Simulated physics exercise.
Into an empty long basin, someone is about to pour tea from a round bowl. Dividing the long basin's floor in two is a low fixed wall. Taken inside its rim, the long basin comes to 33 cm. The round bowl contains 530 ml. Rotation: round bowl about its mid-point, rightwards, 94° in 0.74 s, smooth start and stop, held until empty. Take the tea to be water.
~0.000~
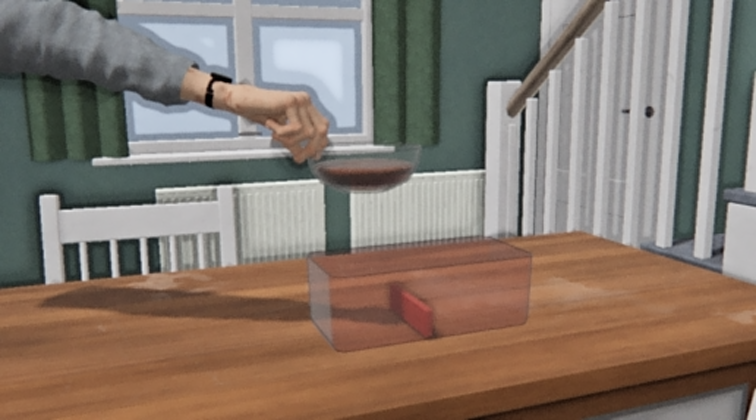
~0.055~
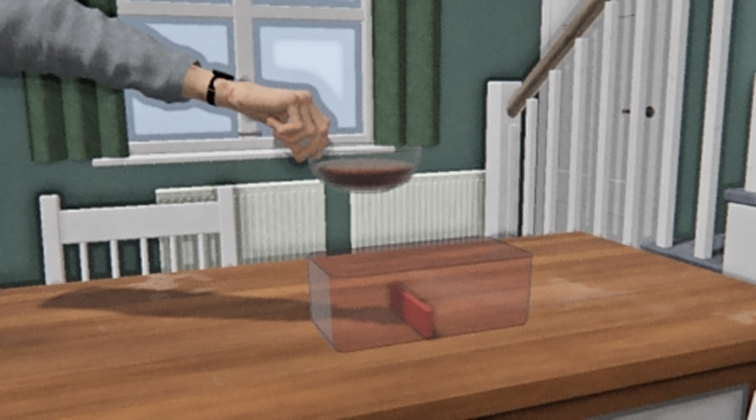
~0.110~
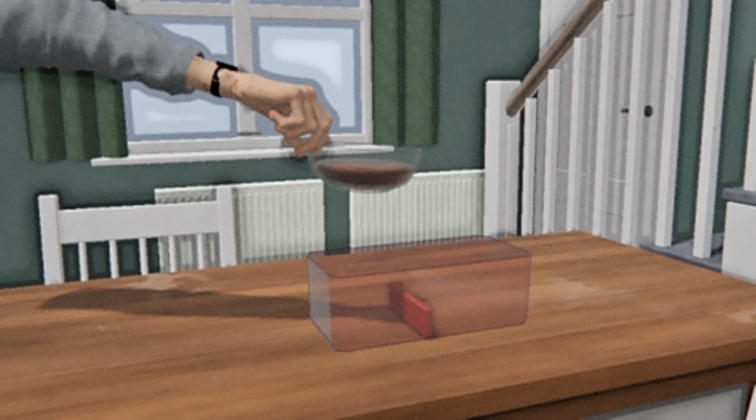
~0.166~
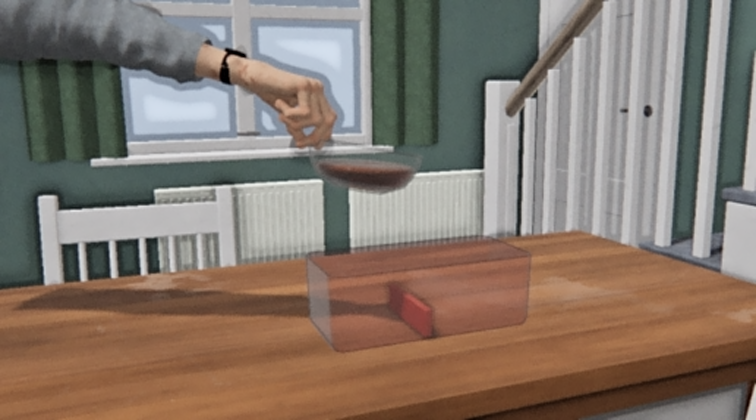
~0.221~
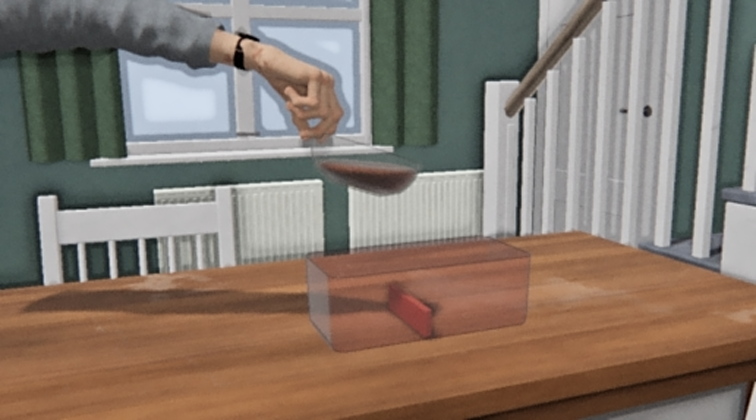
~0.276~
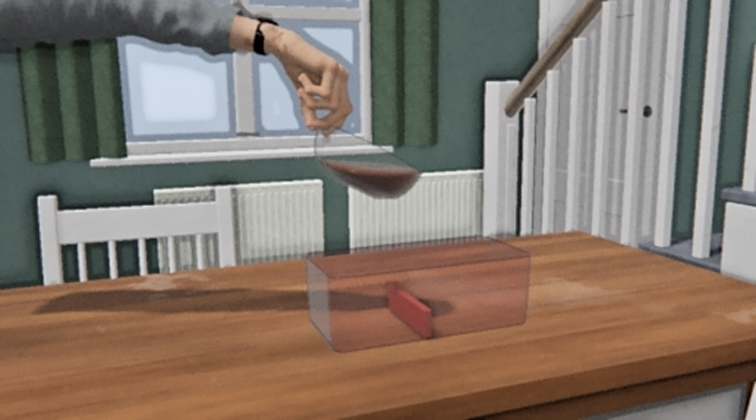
We see a hand holding a round glass bowl of brown liquid above a clear, reddish long basin with a low red wall inside, on a wooden table; the hand rises slightly, gradually tilting the bowl to the right.
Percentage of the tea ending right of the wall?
86 per cent.
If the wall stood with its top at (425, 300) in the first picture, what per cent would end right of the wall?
Then roughly 70 per cent would end up there.
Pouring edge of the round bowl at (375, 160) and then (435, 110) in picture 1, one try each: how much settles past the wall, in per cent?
It comes to 30 per cent, and then 85 per cent.
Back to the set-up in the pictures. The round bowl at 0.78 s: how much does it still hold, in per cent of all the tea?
About 2 percent.
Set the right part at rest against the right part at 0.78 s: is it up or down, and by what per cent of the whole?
Change in share is positive, near 4 percent.
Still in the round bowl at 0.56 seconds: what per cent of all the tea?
Around 20 percent.
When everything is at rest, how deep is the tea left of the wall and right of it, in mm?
Left part about 4 mm deep, right part about 18 mm deep.
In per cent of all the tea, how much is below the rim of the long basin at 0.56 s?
38 %, more or less.
After 0.56 s the tilt is 82° and 20 per cent is still to pour, 0 is left of the wall and 38 right of it.
After 0.78 s the tilt is 94° and 2 per cent is still to pour, 10 is left of the wall and 82 right of it.
After 1.00 s the tilt is 94° and 0 per cent is still to pour, 13 is left of the wall and 86 right of it.
After 1.24 s the tilt is 94° and 0 per cent is still to pour, 13 is left of the wall and 86 right of it.
In the end 13 per cent lies left of the wall, 86 right of it and 1 outside.
